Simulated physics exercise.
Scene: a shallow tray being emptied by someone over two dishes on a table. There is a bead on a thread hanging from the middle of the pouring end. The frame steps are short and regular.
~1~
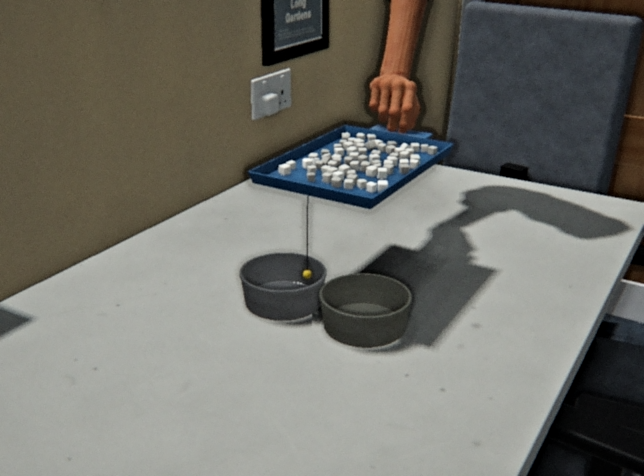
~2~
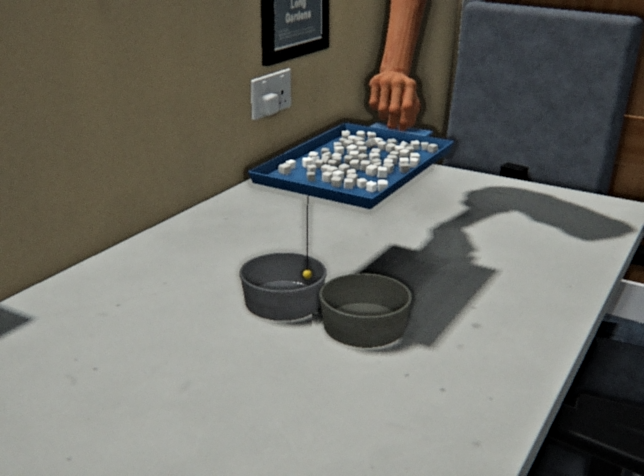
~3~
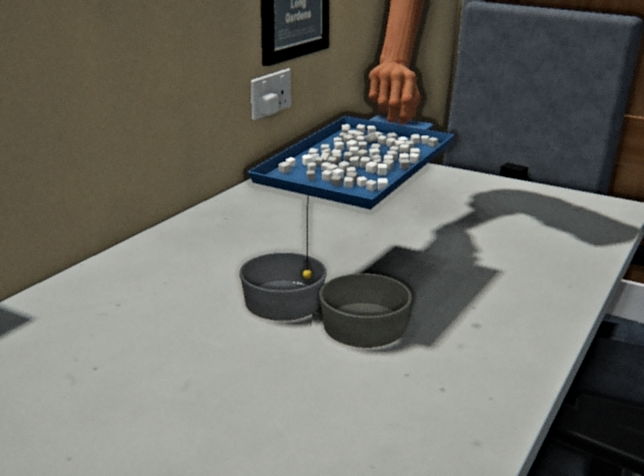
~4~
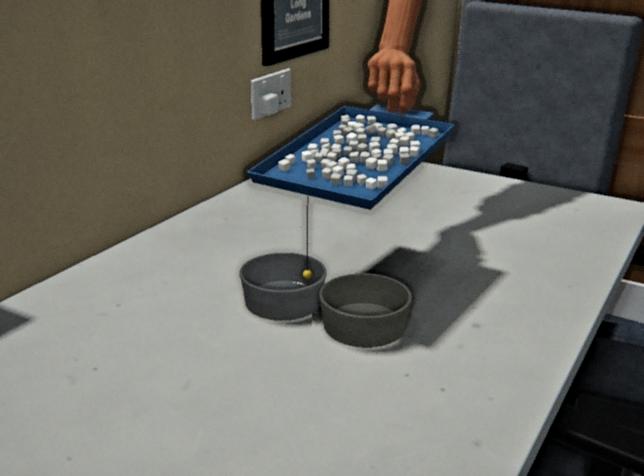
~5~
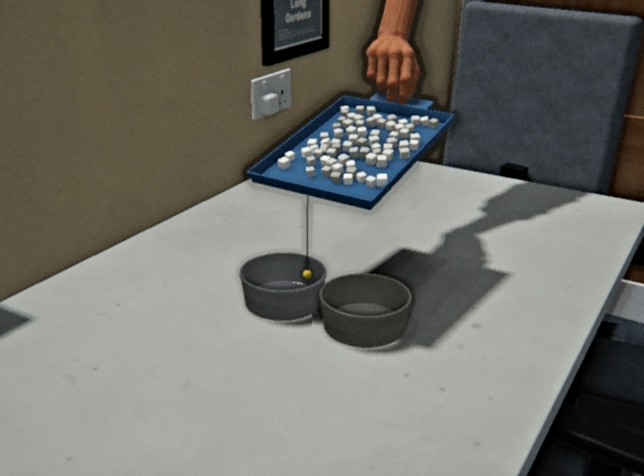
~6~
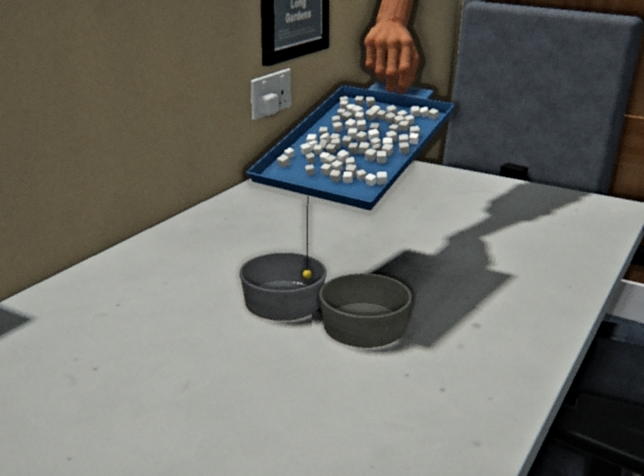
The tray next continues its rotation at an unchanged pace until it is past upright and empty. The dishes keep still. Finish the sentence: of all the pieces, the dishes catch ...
... fewer than half.
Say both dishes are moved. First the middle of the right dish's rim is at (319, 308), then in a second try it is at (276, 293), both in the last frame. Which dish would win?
Right side first, Right side second.
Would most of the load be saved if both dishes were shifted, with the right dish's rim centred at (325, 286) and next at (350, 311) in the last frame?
Held in all, by try: A smaller portion, then a larger portion.
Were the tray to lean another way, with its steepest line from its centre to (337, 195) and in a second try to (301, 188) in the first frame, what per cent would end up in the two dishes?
20 % and 10 %, roughly.
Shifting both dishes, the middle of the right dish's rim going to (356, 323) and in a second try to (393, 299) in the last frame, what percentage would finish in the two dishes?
In order: 80 percent and 0 percent.
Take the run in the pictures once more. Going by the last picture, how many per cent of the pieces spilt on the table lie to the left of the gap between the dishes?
Reading: Around 90 %.
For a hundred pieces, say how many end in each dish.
Left dish about 0 per cent, right dish about 0 per cent.
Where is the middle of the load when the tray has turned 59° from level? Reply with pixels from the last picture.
Look about (319, 174) in the last picture.
Shortly afterwards, tray tipped steeply; all but a few on the tray; a little in the air.
Next, tray tipped right over; near two thirds on the tray; near a quarter outside both; a little in the air.
Some moments later, tray tipped past a quarter turn; a little in the right dish; all but a few outside both.
In the end, tray tipped past a quarter turn; a little in the right dish; none at all in the left dish; all but a few outside both.
